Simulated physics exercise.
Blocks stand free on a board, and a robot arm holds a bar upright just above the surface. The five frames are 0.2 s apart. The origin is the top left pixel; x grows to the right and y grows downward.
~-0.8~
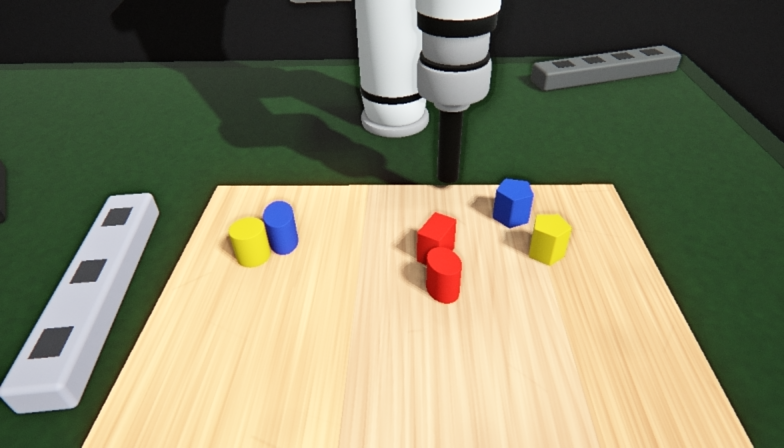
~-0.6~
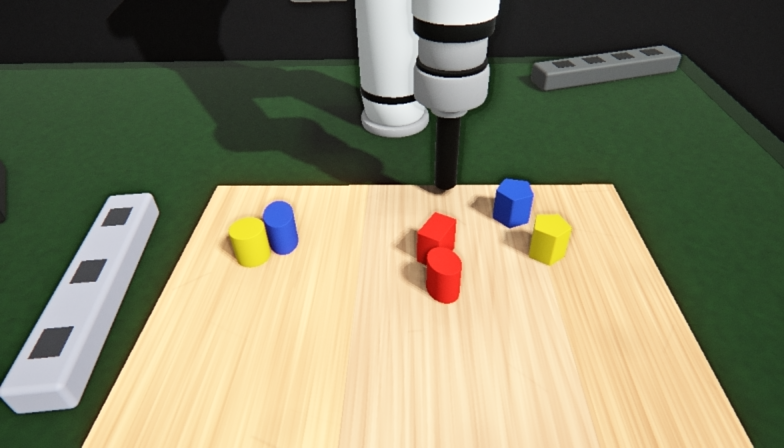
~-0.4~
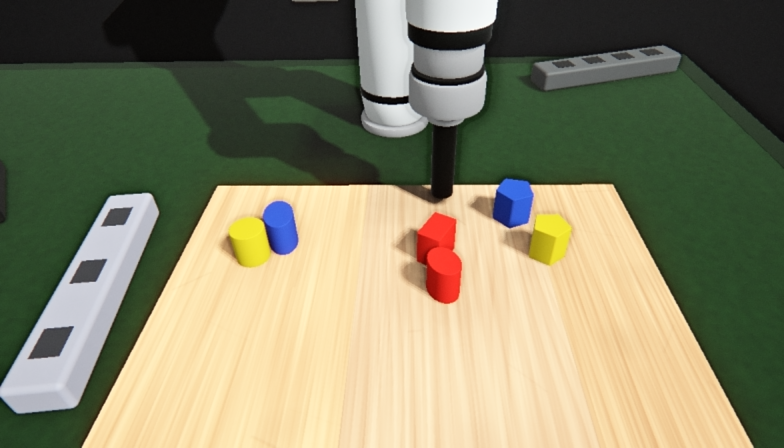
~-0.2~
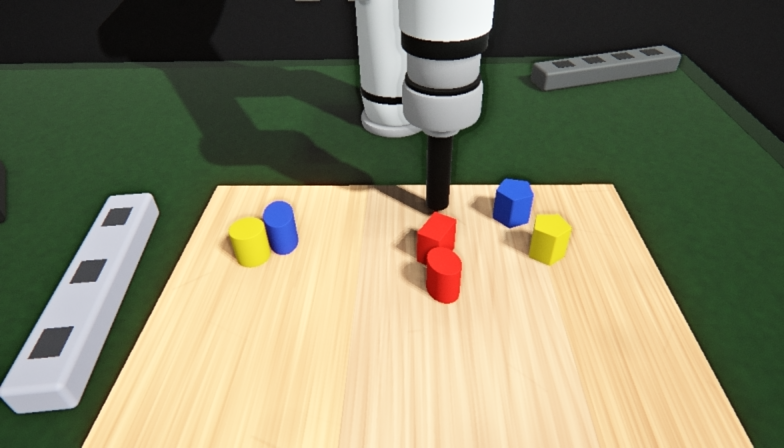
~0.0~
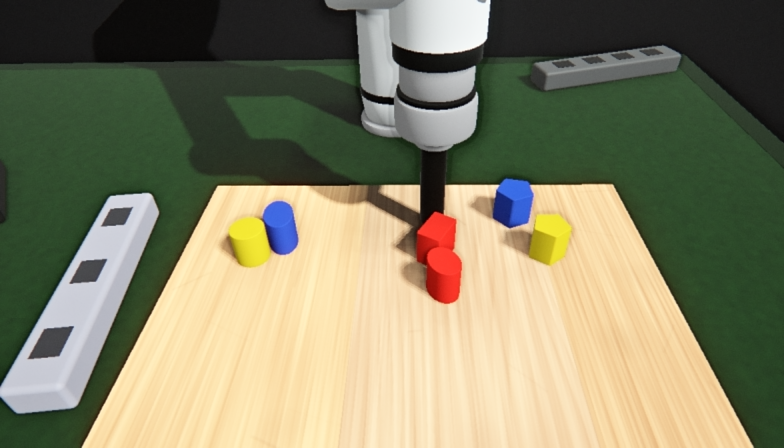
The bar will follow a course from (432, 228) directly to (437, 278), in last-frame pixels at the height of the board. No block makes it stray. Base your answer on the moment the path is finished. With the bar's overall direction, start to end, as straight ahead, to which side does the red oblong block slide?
Facing from start to end, it shifts right.
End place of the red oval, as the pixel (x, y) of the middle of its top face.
Top centre: (446, 291).
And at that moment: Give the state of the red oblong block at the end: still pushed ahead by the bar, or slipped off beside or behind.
My answer is that the red oblong block is still ahead.
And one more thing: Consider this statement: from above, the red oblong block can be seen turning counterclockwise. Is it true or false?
Verdict: False.
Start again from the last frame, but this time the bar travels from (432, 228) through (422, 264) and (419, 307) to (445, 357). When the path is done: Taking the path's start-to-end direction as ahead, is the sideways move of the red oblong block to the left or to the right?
It slides leftward.
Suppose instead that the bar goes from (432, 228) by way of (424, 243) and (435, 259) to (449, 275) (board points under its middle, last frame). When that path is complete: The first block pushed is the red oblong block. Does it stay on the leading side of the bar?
Still leading.
What follows on the original path. Halfway along, bar at (434, 243); red oblong block at (437, 247); red oval at (447, 277), turned 20° anticlockwise.
At the end, bar at (437, 269); red oblong block at (425, 271), turned 45° clockwise; red oval at (446, 291), turned 85° anticlockwise; blue five-sided block in place.
